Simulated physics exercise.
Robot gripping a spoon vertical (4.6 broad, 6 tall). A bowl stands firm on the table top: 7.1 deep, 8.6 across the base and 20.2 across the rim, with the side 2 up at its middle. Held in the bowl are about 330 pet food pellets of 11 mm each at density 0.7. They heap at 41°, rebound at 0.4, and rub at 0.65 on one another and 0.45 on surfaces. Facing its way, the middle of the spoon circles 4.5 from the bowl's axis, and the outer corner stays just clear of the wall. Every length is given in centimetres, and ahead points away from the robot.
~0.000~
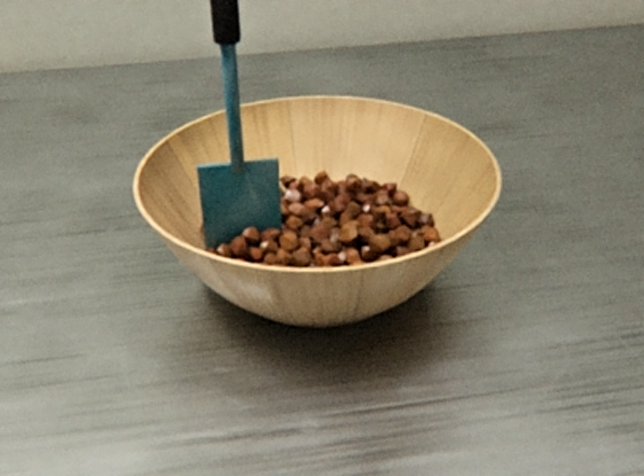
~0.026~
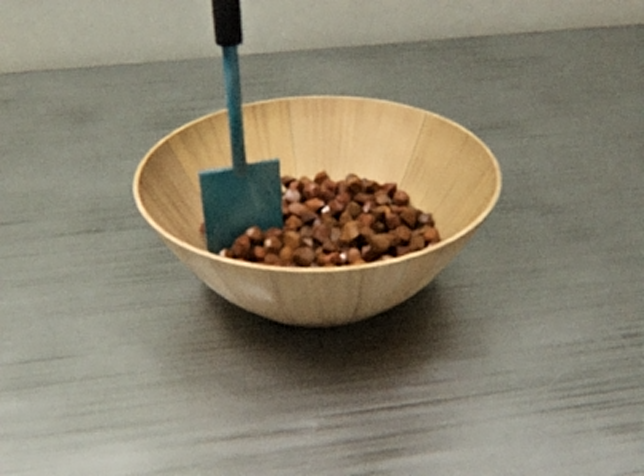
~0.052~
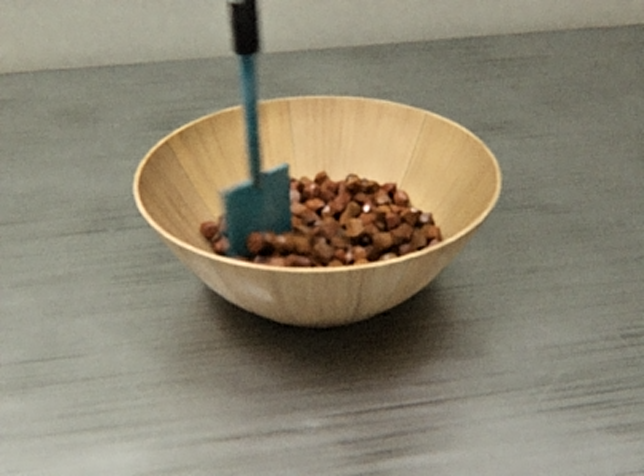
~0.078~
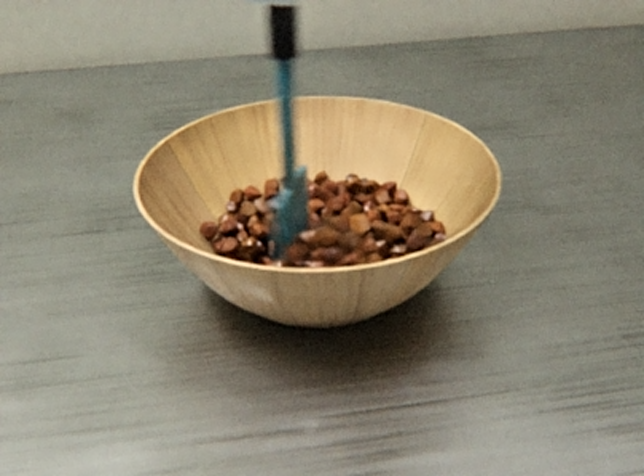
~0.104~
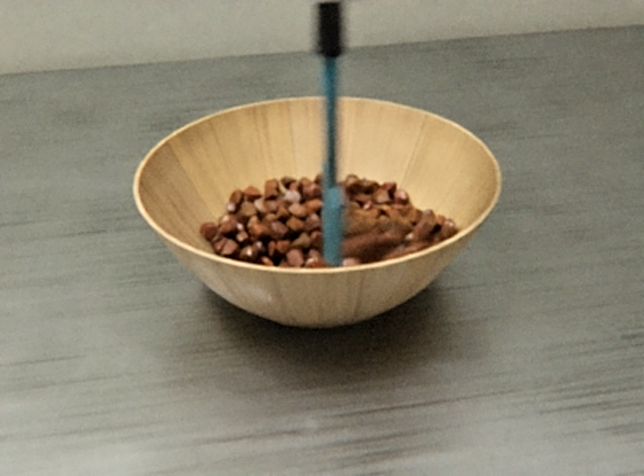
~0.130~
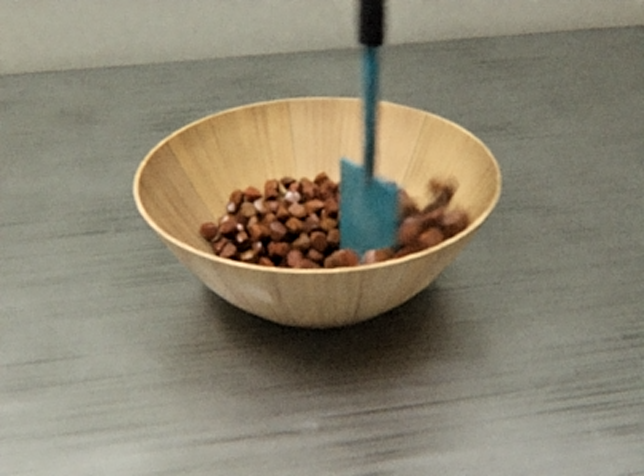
In a wooden bowl, a blue spatula sweeps left to right through small brown pieces.
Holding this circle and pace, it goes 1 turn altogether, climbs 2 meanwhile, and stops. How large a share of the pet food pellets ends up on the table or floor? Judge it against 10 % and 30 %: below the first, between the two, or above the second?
Between 10 and 30 %.
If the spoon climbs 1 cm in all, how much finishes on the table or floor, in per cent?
I'd put it at about 25 per cent.
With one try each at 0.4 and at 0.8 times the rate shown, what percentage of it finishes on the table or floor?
It would be about 0 and 5 percent respectively.
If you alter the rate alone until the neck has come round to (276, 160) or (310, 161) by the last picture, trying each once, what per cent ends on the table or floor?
It comes to roughly 0 per cent and then 5 per cent.
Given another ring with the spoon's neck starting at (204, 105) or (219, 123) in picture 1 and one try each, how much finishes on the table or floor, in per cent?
I'd guess some 0 and 5 percent.
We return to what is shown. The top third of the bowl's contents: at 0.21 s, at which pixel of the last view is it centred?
(410, 168), roughly.
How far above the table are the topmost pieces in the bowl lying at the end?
Measured height: Some 5.5 cm.
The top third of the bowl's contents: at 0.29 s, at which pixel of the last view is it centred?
It is centred roughly at (303, 175).
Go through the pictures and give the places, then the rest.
Spoon neck at (236, 138), 0° round; upper third of the load around (327, 231), from x 210 to 435, top at y 180; 332 in the bowl, in the first frame.
Spoon neck at (237, 141), 9° round; upper third of the load around (327, 233), from x 210 to 435, top at y 180, in the second frame.
Spoon neck at (254, 152), 35° round; upper third of the load around (325, 236), from x 210 to 435, top at y 180, in the third frame.
Spoon neck at (289, 160), 63° round; upper third of the load around (341, 241), from x 210 to 440, top at y 180, in the fourth frame.
Spoon neck at (332, 158), 91° round; upper third of the load around (371, 244), from x 210 to 450, top at y 180, in the fifth frame.
Spoon neck at (370, 147), 119° round; upper third of the load around (402, 226), from x 210 to 460, top at y 180; 332 in the bowl, in the sixth frame.
After 0.21 s, 207° round, highest piece 10 above the table; 317 in the bowl, 15 in flight or on the tool.
After 0.29 s, 294° round, highest piece 10 above the table; 297 in the bowl, 5 on the table or floor, 30 in flight or on the tool.
After 0.53 s, 0° round, highest piece 6 above the table; 286 in the bowl, 45 on the table or floor, 1 in flight or on the tool.
After 1.23 s, 0° round, highest piece 6 above the table; 286 in the bowl, 46 on the table or floor.
At rest, 286 in the bowl, 46 on the table or floor. That is 14 % on the table or floor.
